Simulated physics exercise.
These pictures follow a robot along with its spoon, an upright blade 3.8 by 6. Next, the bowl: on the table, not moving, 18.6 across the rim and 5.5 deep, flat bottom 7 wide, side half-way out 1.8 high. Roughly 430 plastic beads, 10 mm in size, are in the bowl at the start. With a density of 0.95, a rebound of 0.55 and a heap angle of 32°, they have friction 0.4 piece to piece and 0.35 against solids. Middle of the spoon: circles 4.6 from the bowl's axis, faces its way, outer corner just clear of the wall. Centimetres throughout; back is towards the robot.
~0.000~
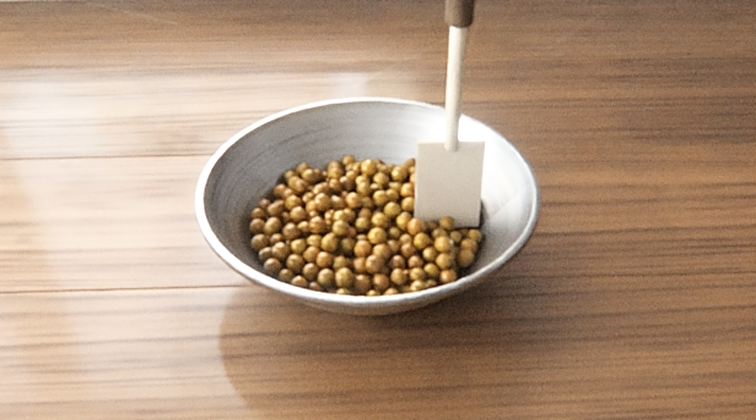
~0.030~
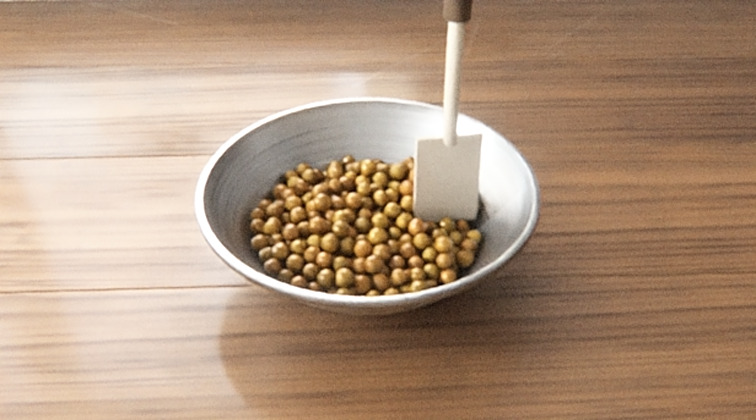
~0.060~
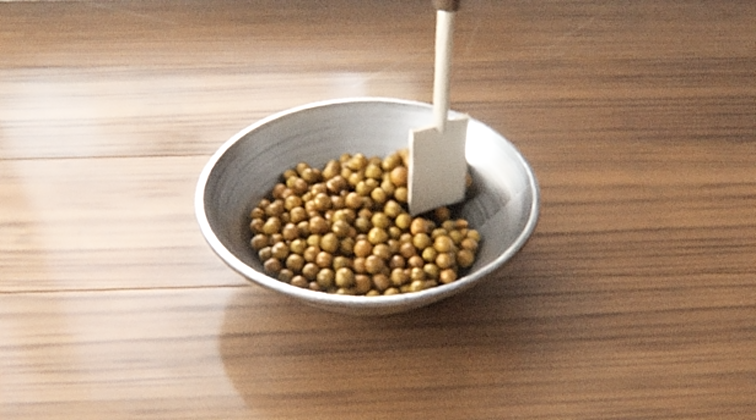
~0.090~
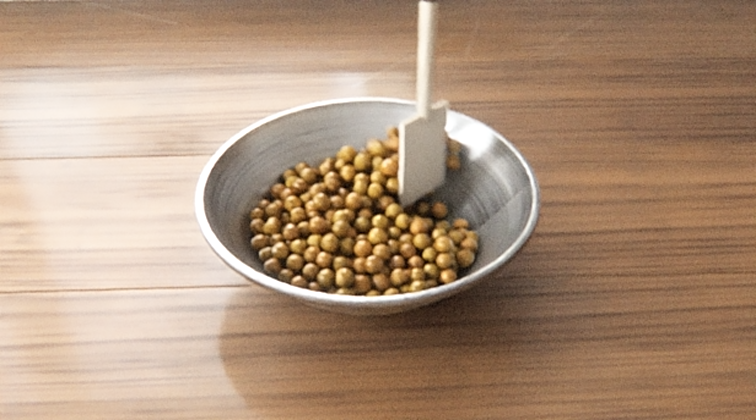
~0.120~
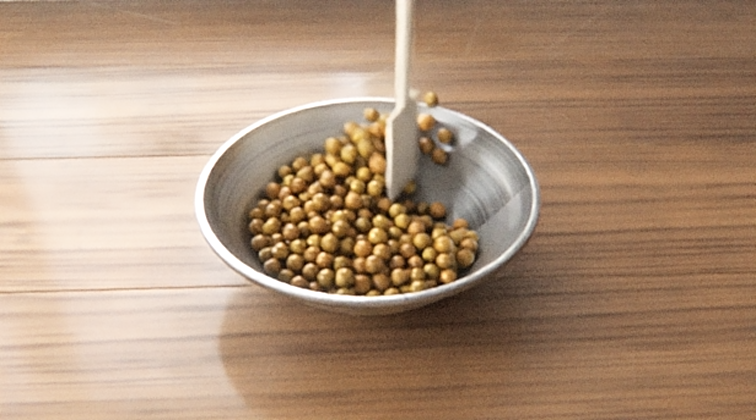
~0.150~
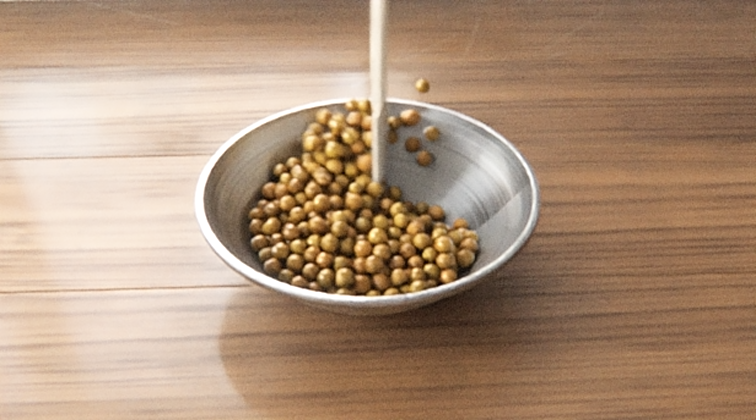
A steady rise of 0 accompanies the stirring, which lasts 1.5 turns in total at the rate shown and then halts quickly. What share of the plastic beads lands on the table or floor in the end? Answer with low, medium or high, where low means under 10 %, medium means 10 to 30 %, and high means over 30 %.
Medium.
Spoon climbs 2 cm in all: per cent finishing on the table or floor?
Near 5 in a hundred.
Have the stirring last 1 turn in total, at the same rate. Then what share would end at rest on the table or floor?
It would be around 10 per cent.
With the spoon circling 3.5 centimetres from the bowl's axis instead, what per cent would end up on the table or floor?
Around 5 in a hundred, in that case.
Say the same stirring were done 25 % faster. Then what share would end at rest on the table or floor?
I'd say close to 30 %.
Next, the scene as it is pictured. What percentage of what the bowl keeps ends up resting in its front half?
Roughly 55 percent of it.
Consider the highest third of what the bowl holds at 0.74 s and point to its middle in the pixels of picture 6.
The centre is close to (364, 155).
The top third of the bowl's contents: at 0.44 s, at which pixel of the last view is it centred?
Roughly pixel (378, 266).
By 0.44 s, 259° round, highest piece 8 above the table; 401 in the bowl, 25 on the table or floor, 7 in flight or on the tool.
By 0.74 s, 78° round, highest piece 8 above the table; 381 in the bowl, 48 on the table or floor, 4 in flight or on the tool.
By 1.08 s, 180° round, highest piece 5 above the table; 361 in the bowl, 72 on the table or floor.
By 1.78 s, 180° round, highest piece 5 above the table; 361 in the bowl, 72 on the table or floor.
Final count, 361 in the bowl, 72 on the table or floor. That is 17 % on the table or floor.
